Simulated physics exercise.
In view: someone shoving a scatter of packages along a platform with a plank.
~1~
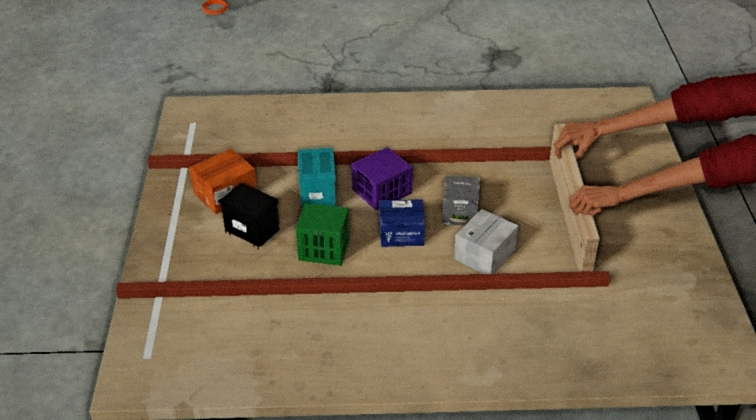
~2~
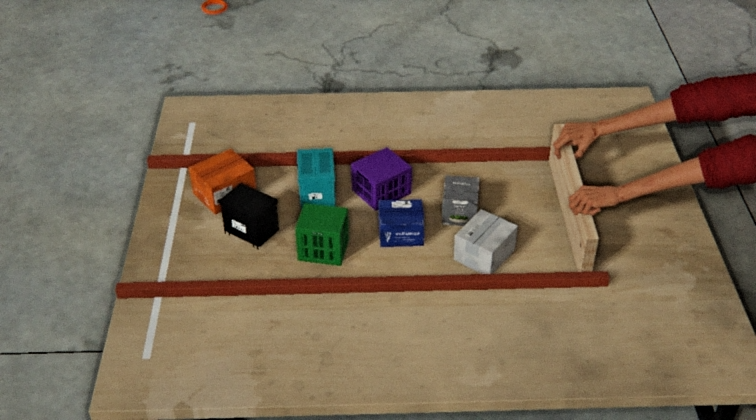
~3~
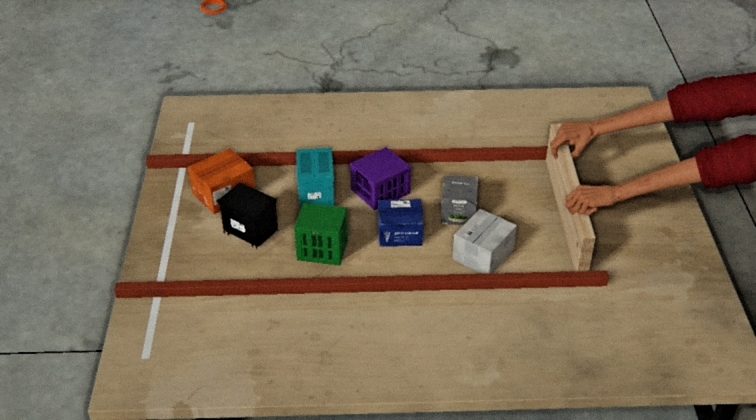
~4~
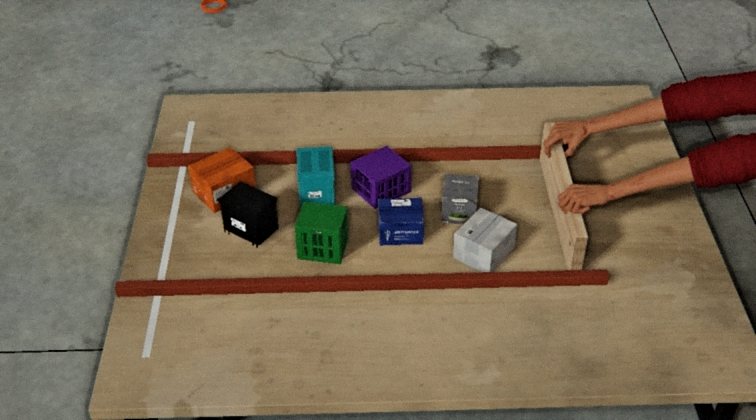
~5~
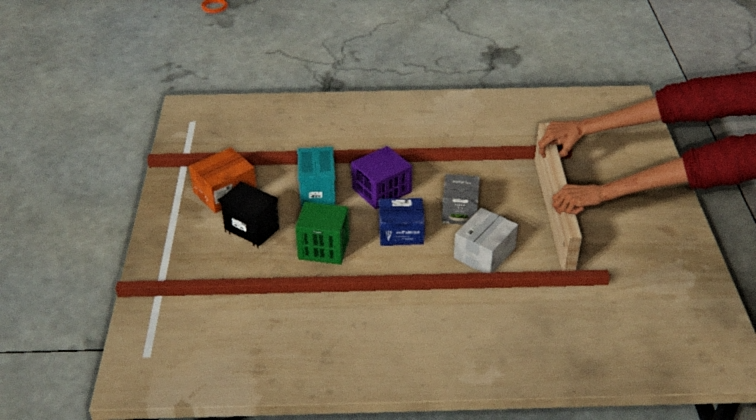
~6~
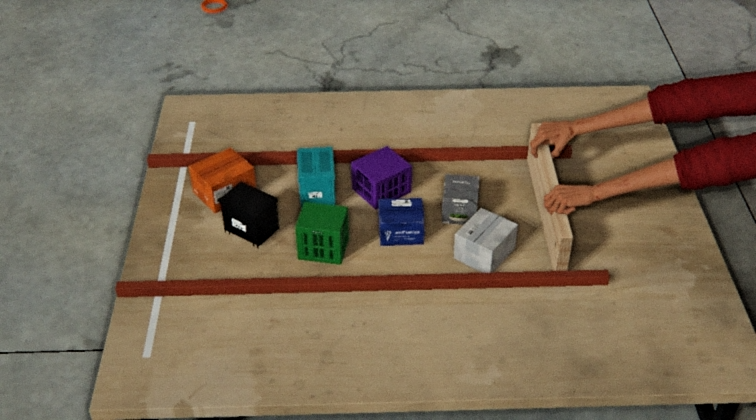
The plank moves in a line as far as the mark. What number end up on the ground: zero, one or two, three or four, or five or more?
Here the number that fall off is five or more.
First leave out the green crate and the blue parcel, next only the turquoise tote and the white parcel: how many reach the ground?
It would be 3 and 2.
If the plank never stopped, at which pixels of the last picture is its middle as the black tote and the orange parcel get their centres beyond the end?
Its middle is around (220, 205) and around (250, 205).
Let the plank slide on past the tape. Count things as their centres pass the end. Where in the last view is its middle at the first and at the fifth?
At (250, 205) for the first, at (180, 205) for the fifth.
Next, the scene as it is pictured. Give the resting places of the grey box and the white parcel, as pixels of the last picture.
The grey box at (156, 199), the white parcel at (140, 260).
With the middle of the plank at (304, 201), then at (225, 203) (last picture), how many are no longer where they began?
At the one place 8, at the other 8.
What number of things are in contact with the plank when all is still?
In contact: 3.
A little later, none off yet; orange parcel at rest near (223, 180); black tote at rest near (250, 215); turquoise tote at rest near (317, 179).
Next, none off yet; orange parcel shifted about its own width near (188, 180); black tote shifted about its own width near (212, 209); turquoise tote shifted well along near (238, 180).
When it is over, the number that fall off is five or more; down, blue parcel, green crate, turquoise tote, black tote and orange parcel.
